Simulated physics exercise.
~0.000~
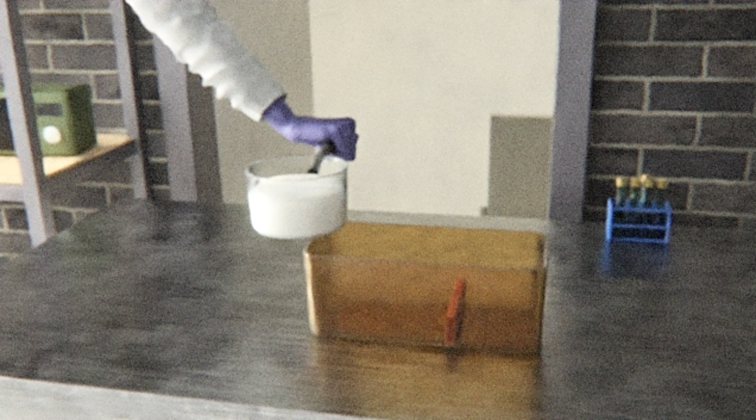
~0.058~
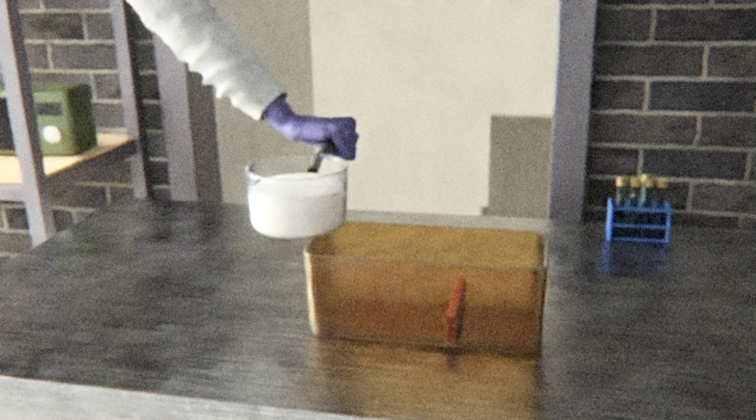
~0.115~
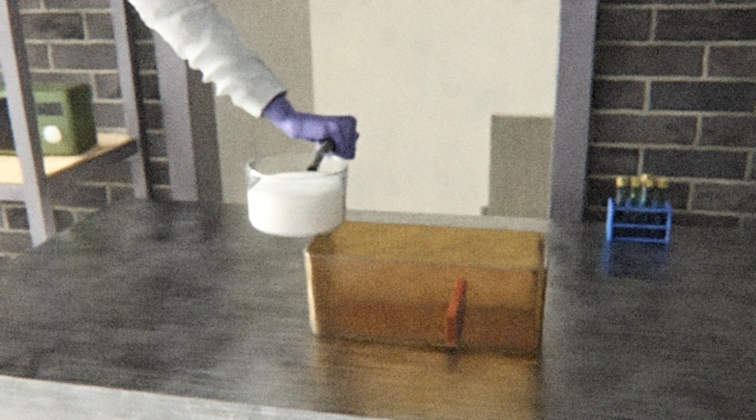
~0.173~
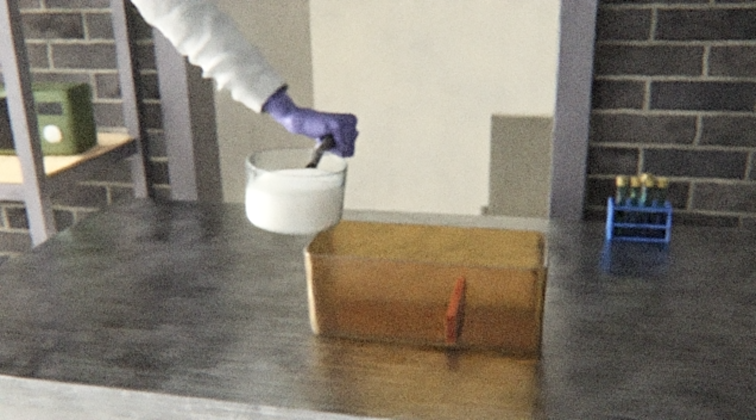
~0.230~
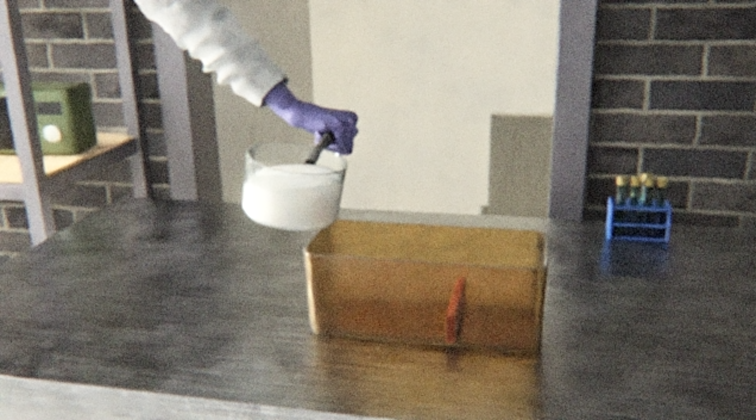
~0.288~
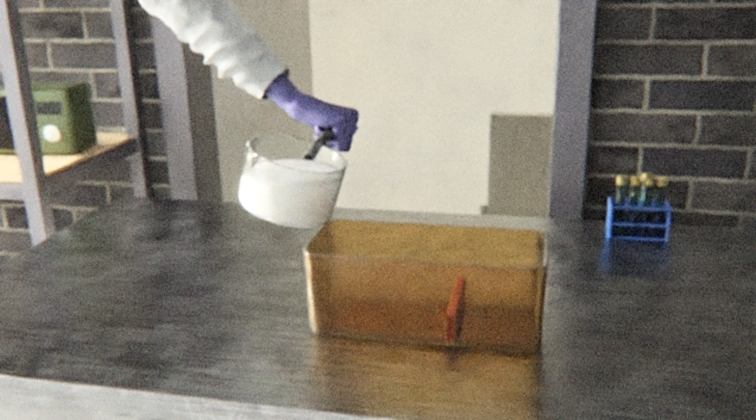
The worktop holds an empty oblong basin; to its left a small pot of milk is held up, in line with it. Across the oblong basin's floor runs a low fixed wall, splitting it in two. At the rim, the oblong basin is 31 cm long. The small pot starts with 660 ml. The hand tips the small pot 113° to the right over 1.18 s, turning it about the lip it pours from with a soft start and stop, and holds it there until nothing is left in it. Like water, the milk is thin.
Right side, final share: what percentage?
6 per cent.
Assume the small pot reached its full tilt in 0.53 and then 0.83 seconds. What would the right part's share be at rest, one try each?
The first try gives 15 percent and the second 10 percent.
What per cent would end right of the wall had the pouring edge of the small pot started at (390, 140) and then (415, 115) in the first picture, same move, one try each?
It comes to 80 per cent, and then 65 per cent.
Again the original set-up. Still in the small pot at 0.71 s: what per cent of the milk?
Fraction remaining: Approx. 66 per cent.
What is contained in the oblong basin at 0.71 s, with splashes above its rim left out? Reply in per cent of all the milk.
6 %, roughly.
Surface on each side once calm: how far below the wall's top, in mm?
Left roughly 14 mm; right roughly 36 mm.
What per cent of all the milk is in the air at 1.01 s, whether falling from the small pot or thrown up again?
Airborne fraction: Approx. 16 %.
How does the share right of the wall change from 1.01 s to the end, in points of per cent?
I'd say it grows by some 4.
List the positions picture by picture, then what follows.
Tilt 0°; pouring edge (345, 170); surface from (256, 184) to (345, 188); the oblong basin's rim runs from (316, 238) to (547, 252); the wall's top is at (457, 297), in the first picture.
Tilt 1°; pouring edge (345, 170); surface from (256, 184) to (345, 187), in the second picture.
Tilt 3°; pouring edge (345, 170); surface from (255, 183) to (344, 185), in the third picture.
Tilt 6°; pouring edge (345, 170); surface from (254, 180) to (344, 182), in the fourth picture.
Tilt 10°; pouring edge (345, 170); surface from (252, 175) to (342, 179), in the fifth picture.
Tilt 16°; pouring edge (344, 169); surface from (249, 169) to (342, 174), in the sixth picture.
Then, 0.71 s in, the tilt is 74° and 66 per cent is still to pour, 6 is left of the wall and 0 right of it.
Then, 1.01 s in, the tilt is 107° and 10 per cent is still to pour, 71 is left of the wall and 2 right of it.
Then, 1.33 s in, the tilt is 113° and 0 per cent is still to pour, 92 is left of the wall and 6 right of it.
Then, 1.68 s in, the tilt is 113° and 0 per cent is still to pour, 92 is left of the wall and 6 right of it.
Finally, 92 per cent lies left of the wall, 6 right of it and 1 outside.
